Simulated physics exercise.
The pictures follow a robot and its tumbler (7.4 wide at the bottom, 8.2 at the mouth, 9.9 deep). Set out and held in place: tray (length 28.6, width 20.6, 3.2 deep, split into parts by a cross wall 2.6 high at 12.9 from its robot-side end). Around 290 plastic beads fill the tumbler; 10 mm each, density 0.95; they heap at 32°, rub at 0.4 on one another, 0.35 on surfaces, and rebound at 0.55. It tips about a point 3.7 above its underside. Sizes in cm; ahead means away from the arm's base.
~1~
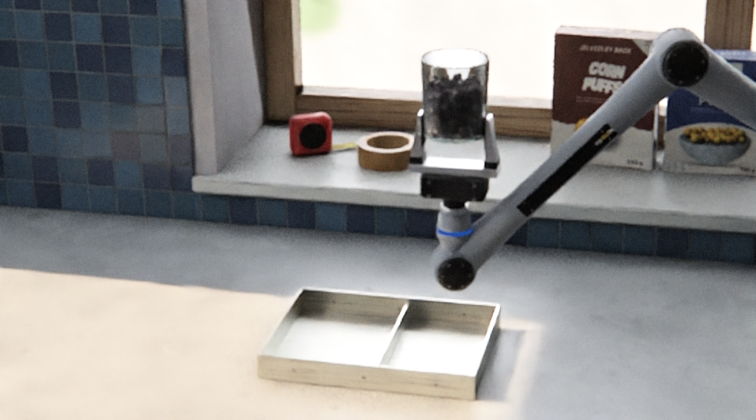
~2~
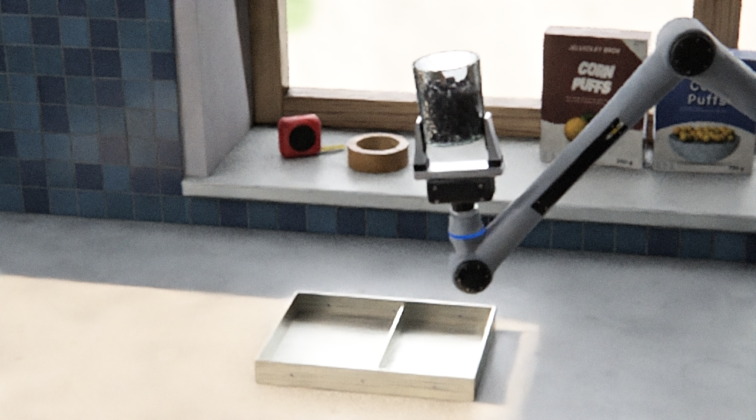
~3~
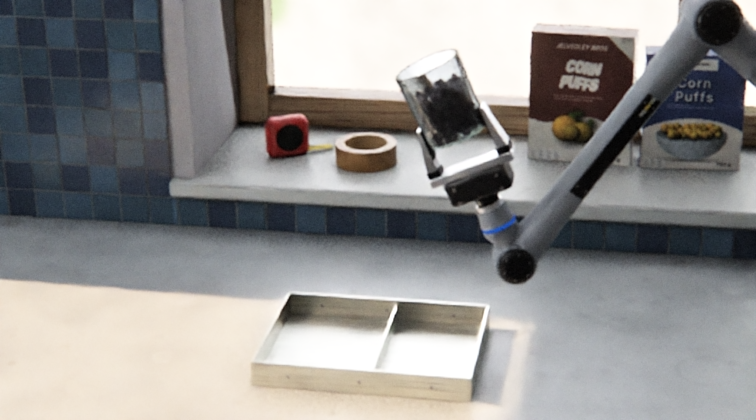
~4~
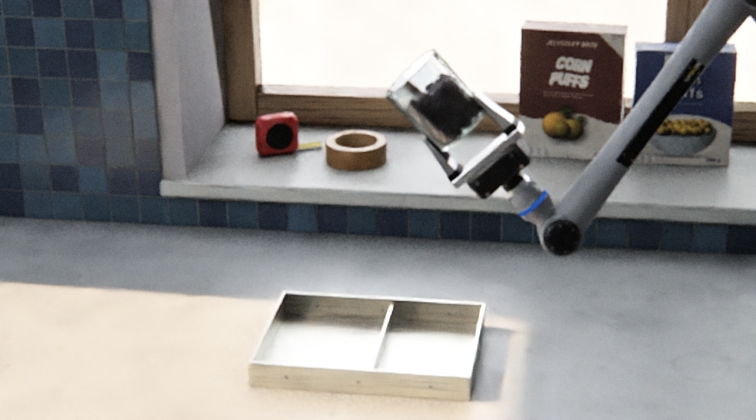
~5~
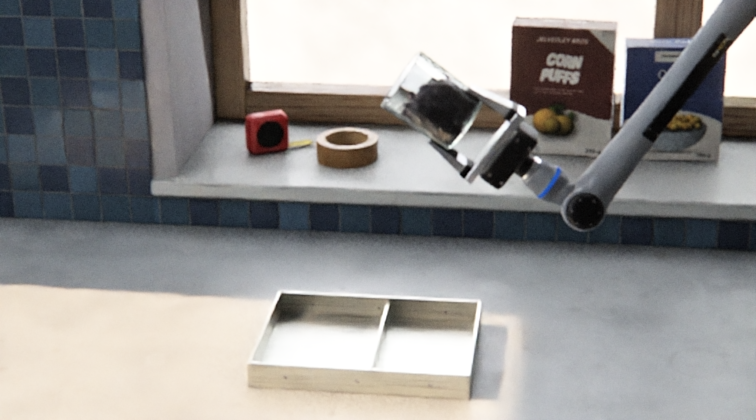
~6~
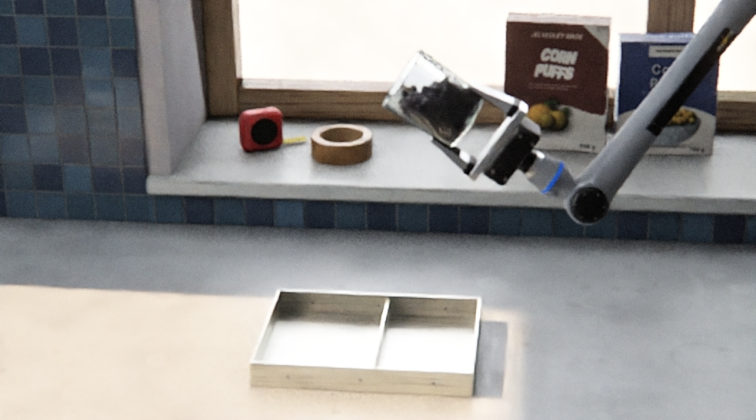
A grey robot arm reaching in from the right holds a clear tumbler of dark beads above a grey countertop, seen from slightly above, before a bright wood-framed window and blue tiles. A red tape measure, a tan tape roll and brown and blue cereal boxes line the sill above a pale two-part tray. The arm steadily tilts the tumbler leftward, slowing near the end, while the camera drifts slightly.
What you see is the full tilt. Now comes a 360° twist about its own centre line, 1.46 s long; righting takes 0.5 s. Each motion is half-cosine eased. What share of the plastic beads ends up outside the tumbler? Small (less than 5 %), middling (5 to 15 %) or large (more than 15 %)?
A small share, less than 5 %, ends outside the tumbler.
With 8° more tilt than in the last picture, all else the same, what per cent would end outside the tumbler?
It would be near 0 per cent.
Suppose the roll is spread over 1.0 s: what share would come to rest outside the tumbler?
In that case some 0 per cent.
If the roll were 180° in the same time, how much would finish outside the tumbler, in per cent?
Then about 0 per cent.
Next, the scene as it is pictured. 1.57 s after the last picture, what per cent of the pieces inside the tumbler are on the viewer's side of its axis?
Some 55 per cent.
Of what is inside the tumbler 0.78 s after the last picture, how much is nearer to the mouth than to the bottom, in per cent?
About 25 per cent.
Then, 0.78 s after the last picture, tipped 56°, highest piece 40 above the table; 289 in the tumbler.
Then, 1.57 s after the last picture, tipped 50°, highest piece 39 above the table; 289 in the tumbler.
Then, 2.16 s after the last picture, upright, highest piece 41 above the table; 289 in the tumbler.
Then, 2.86 s after the last picture, upright, highest piece 41 above the table; 289 in the tumbler.
Final count, 289 in the tumbler. That is 0 % outside the tumbler.
